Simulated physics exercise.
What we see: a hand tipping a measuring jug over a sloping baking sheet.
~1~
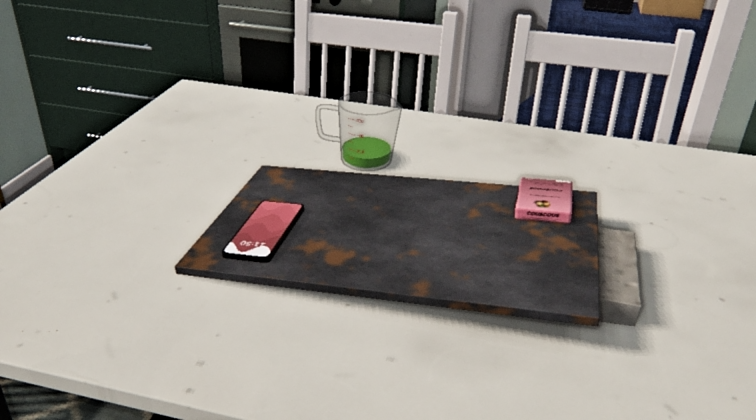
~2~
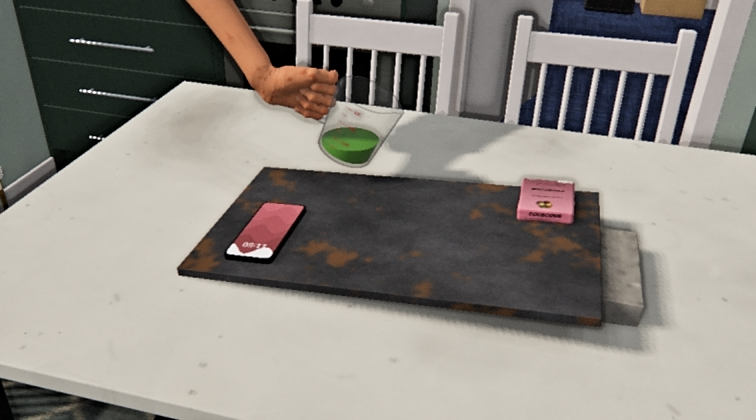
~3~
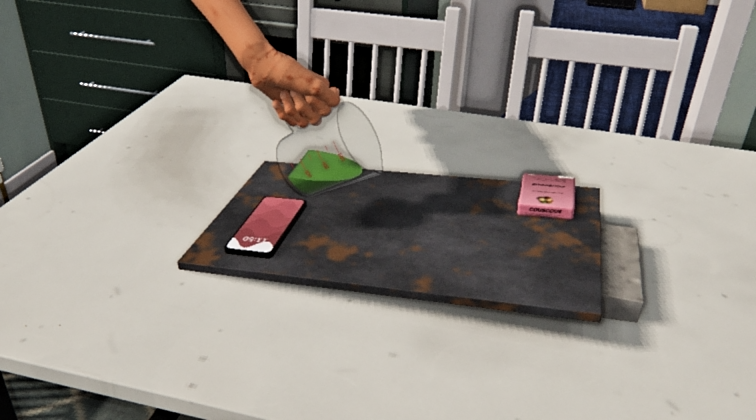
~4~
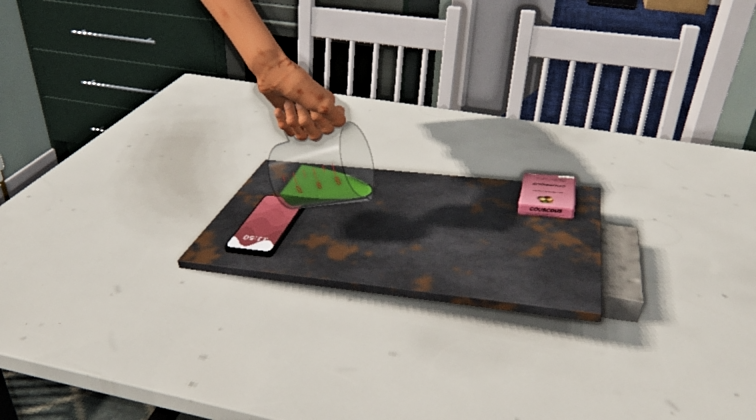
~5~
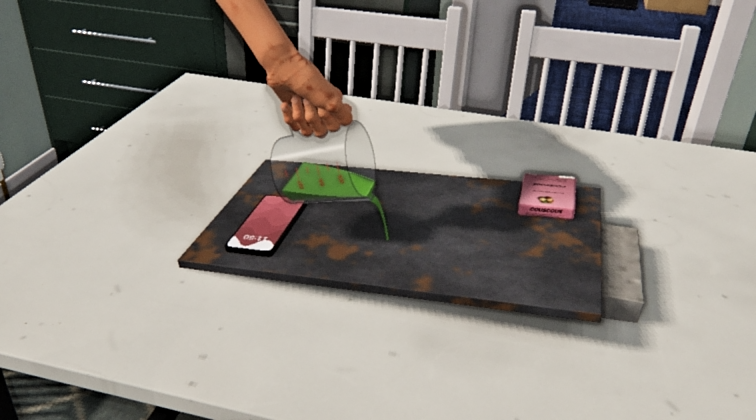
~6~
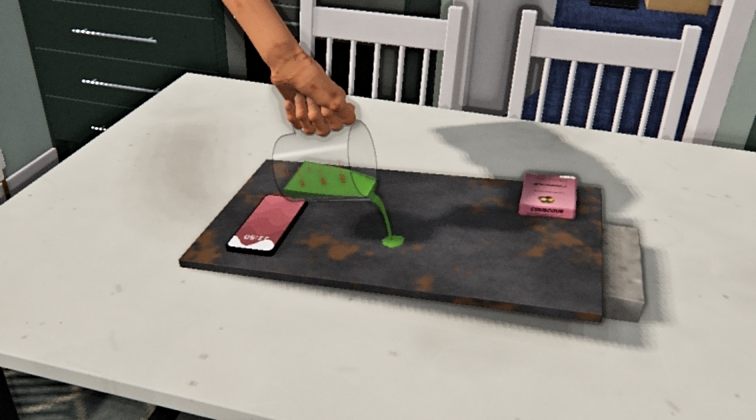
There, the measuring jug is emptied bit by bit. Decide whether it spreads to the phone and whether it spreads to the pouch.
On the left the phone - it gets there. On the right the pouch - it does not get there.
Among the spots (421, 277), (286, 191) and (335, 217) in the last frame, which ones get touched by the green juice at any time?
Checking each in turn gives out of the spill, in the spill and in the spill.
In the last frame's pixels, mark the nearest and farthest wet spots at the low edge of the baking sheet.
From (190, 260) to (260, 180).
Shortly, it runs down to the left; the phone is still dry; the pouch is still dry.
Then, it runs down to the left and off the end; the phone is wet along its edge; the pouch is still dry.
At the finish, it runs down to the left and off the end; the phone is wet along its edge; the pouch is still dry.
